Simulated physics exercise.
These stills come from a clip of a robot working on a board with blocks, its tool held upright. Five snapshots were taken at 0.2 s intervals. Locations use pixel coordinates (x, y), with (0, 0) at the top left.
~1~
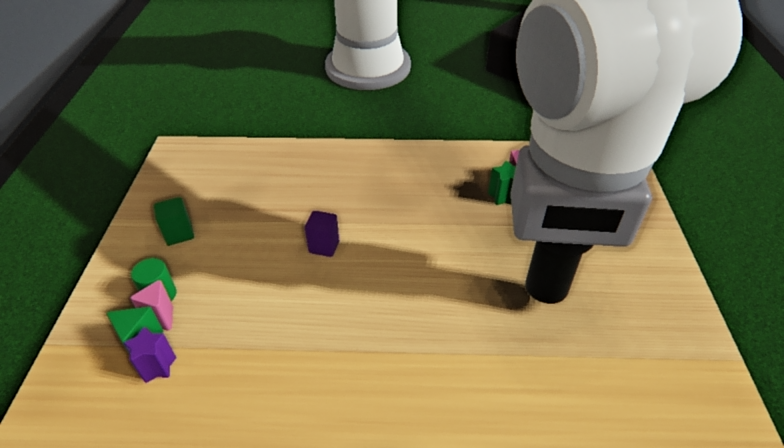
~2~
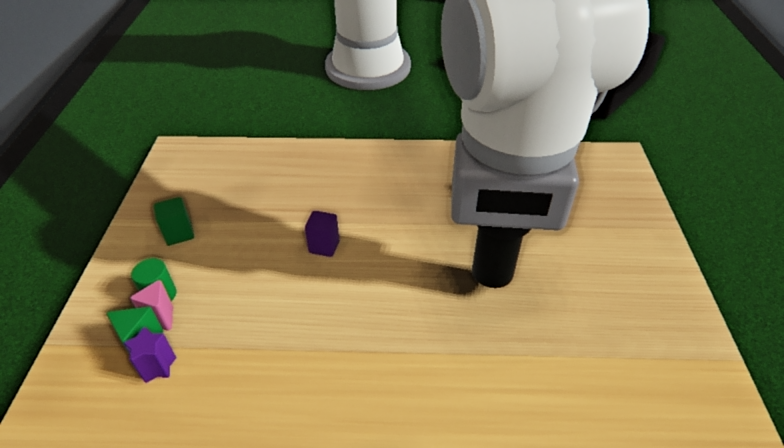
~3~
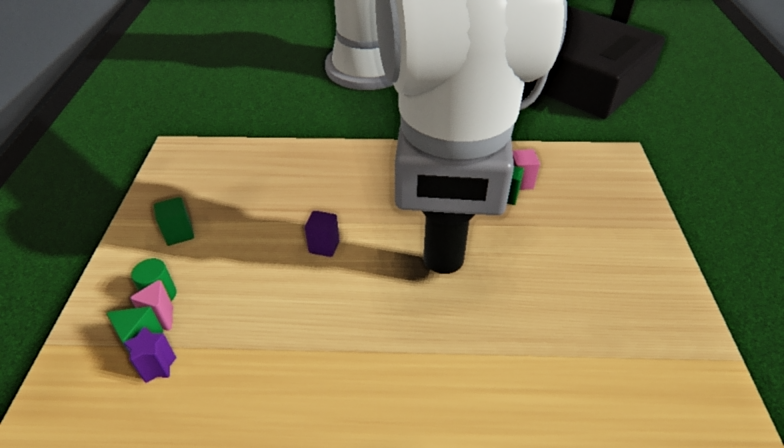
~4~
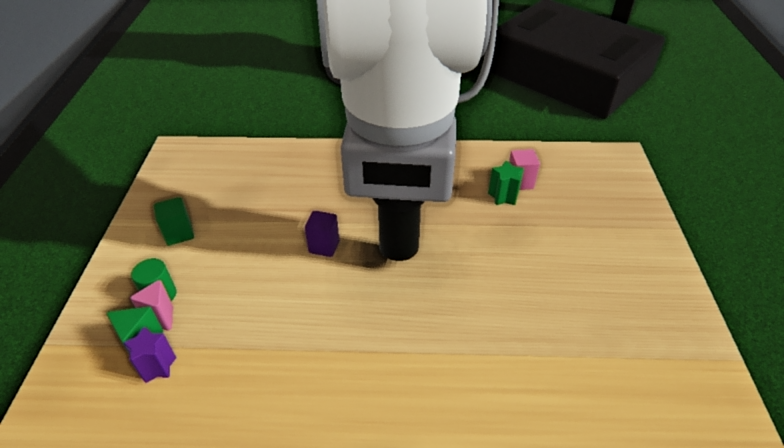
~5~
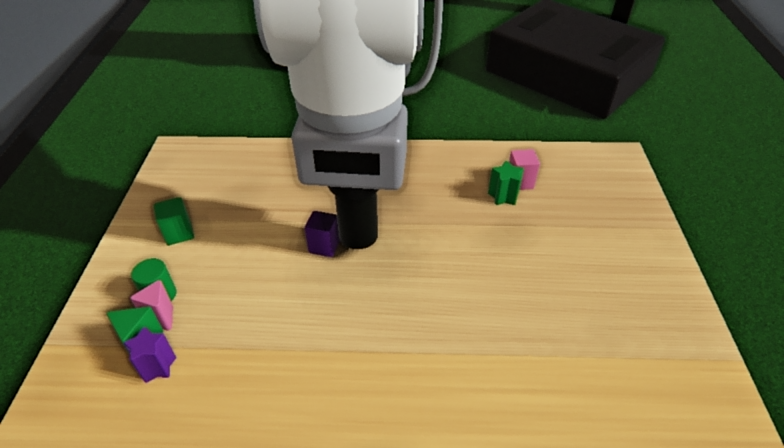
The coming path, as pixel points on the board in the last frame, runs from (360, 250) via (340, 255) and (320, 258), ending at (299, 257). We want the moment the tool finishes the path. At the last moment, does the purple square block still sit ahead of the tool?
Going by the path, yes.
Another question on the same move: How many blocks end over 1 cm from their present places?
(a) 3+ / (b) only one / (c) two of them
I choose b.
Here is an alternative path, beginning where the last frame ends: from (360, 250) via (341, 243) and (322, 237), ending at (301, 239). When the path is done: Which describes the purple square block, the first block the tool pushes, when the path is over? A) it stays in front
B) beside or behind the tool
I'll go with A - it stays in front.
The first path, step by step. Halfway along, tool at (326, 243); purple square block at (295, 221), turned 25° clockwise.
At the end, tool at (296, 243); purple square block at (268, 218), turned 35° clockwise.
